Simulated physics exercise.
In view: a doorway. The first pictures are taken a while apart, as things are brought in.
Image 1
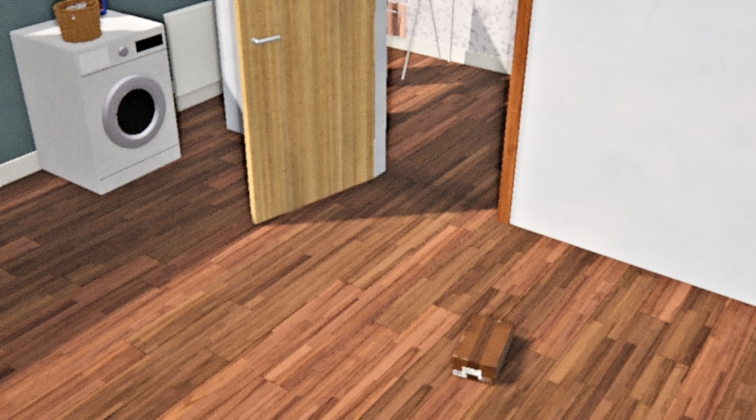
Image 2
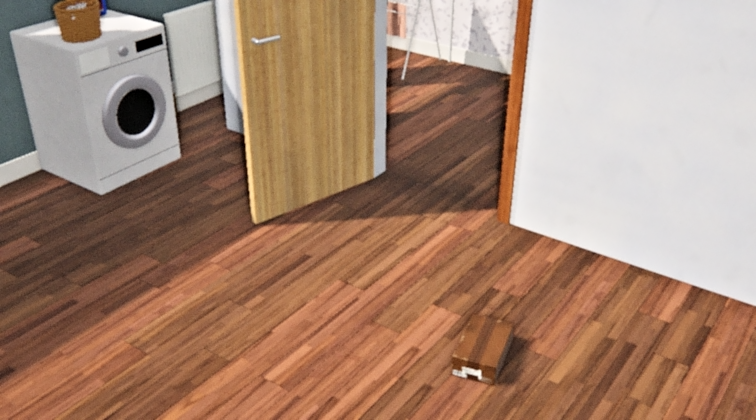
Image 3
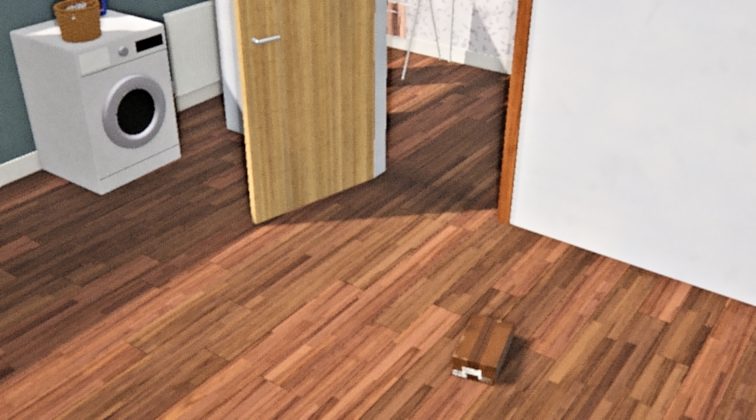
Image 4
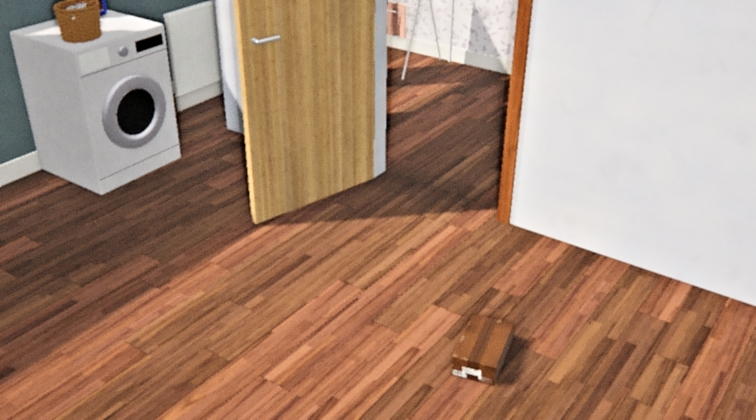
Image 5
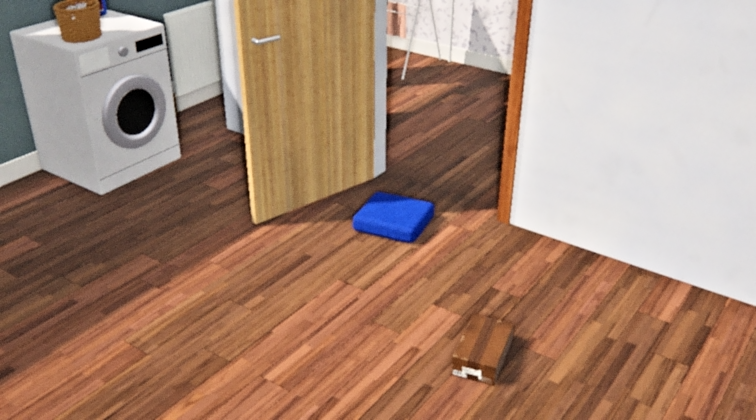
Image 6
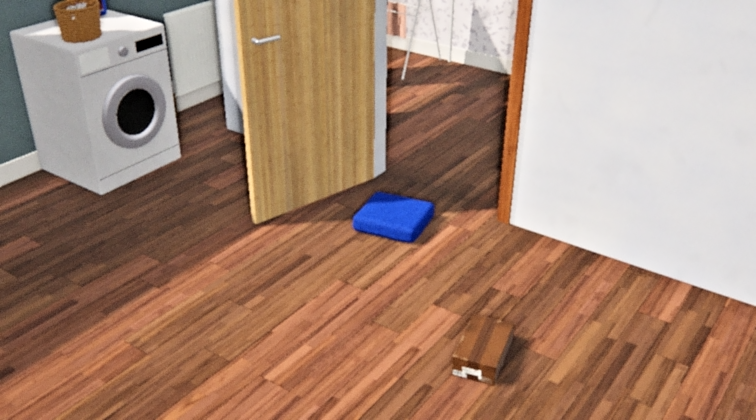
At the start, a wooden door stands wide open near a white washing machine, with a small brown parcel lying on the wood floor. Nothing moves for a while, then a blue cushion appears on the floor beside the doorway, and everything stays still after that.
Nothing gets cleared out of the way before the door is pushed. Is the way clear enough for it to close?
The door is held back.
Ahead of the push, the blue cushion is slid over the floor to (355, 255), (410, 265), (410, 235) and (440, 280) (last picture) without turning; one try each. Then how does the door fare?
It ends up closed first, ends up closed second, gets caught third and ends up closed fourth.
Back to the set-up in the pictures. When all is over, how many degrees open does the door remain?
I'd say it stays open by roughly 25 degrees.
Then, 0.90 s after the last picture, open by 69°.
Then, 1.20 s after the last picture, open by 50°; blue cushion slid a little near (422, 216).
Then, 1.50 s after the last picture, open by 30°; blue cushion slid about its own width near (453, 209).
At rest, open by 26°; moved from the start, blue cushion; brown parcel in place. Seen from the same camera at the end, blue cushion near (459, 206).
